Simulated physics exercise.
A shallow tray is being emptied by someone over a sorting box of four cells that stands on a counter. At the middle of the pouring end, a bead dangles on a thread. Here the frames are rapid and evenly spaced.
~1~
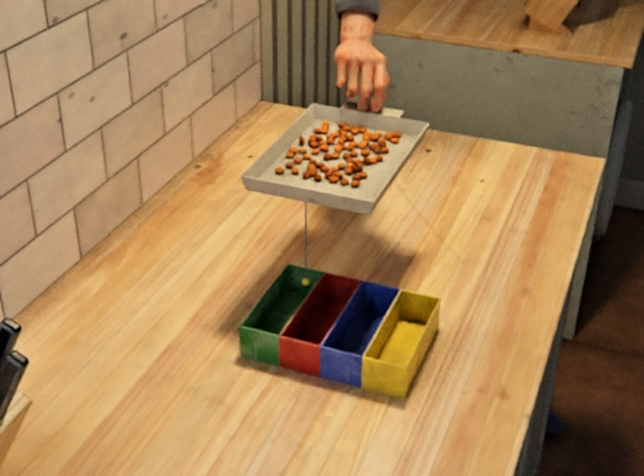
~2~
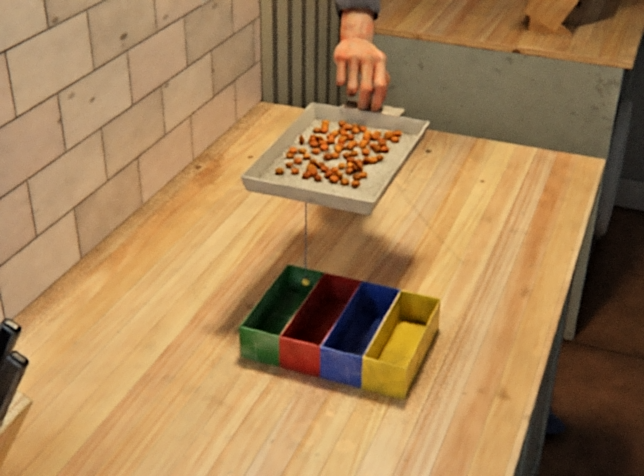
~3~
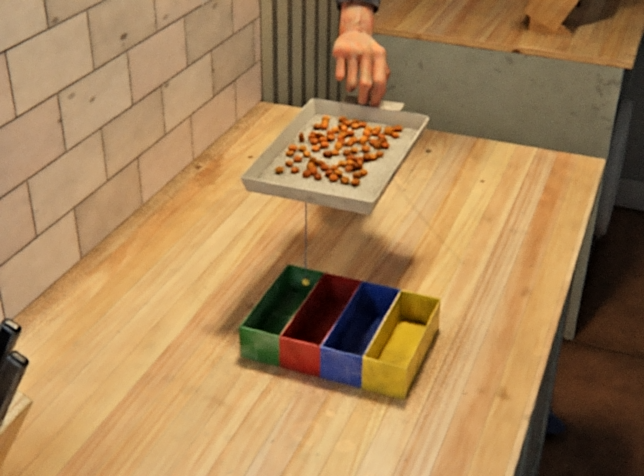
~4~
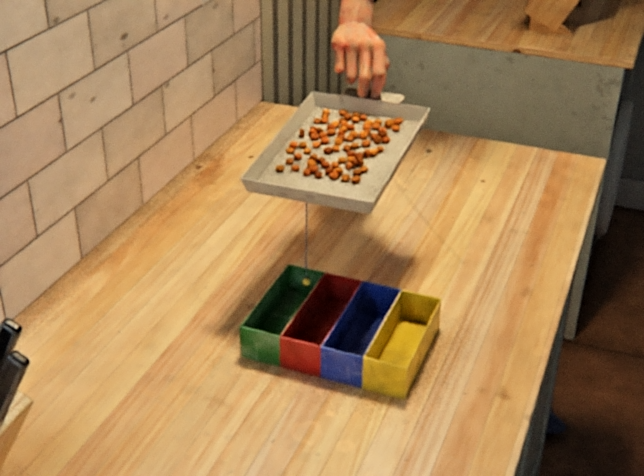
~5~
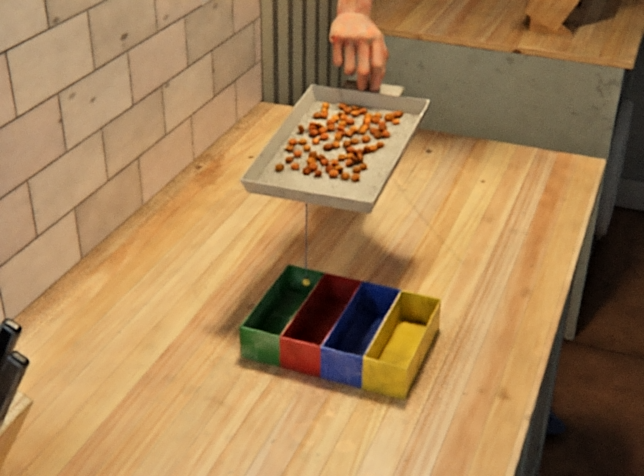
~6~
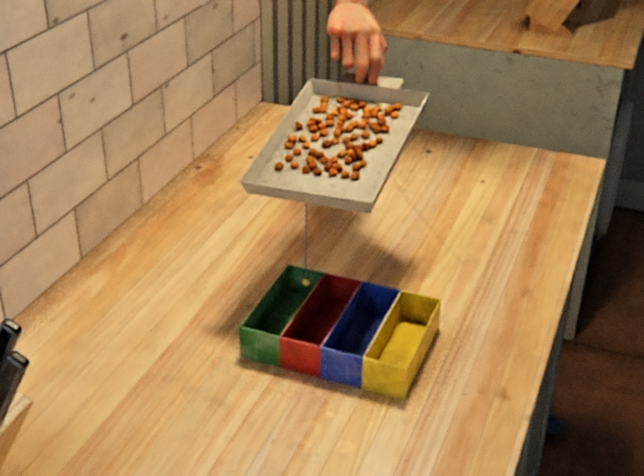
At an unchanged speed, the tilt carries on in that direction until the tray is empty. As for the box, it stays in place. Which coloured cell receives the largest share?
The green cell.
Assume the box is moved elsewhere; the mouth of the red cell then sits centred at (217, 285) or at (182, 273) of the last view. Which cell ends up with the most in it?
So the first one goes to that blue cell and the second to the yellow one.
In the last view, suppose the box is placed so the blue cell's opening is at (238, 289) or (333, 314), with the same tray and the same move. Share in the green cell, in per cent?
About 0 per cent first, then about 60 per cent.
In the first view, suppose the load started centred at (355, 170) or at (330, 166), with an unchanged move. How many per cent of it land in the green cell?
First try 40 %, second try 40 %.
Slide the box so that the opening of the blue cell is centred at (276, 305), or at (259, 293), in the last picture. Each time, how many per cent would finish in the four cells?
You'd get about 100 per cent first and about 100 per cent second.
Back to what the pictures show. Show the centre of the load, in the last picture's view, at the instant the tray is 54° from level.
The middle of the pieces shows up near (282, 185).
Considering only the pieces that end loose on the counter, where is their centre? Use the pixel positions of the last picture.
It's centred close to pixel (219, 323).
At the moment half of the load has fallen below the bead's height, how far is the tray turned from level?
About 100 degrees.
Soon after the last picture, tray tipped steeply; nearly all on the tray; a stray few falling or outside the box.
A little later, tray tipped right over; most on the tray; a stray few in the green cell; about a quarter falling or outside the box.
Later still, tray tipped past a quarter turn; about a third in the green cell; a small part in the red cell; about two thirds falling or outside the box.
At rest, tray tipped past a quarter turn; about a third in the green cell; a small part in the red cell; none in the yellow cell; none in the blue cell; about two thirds outside the box.
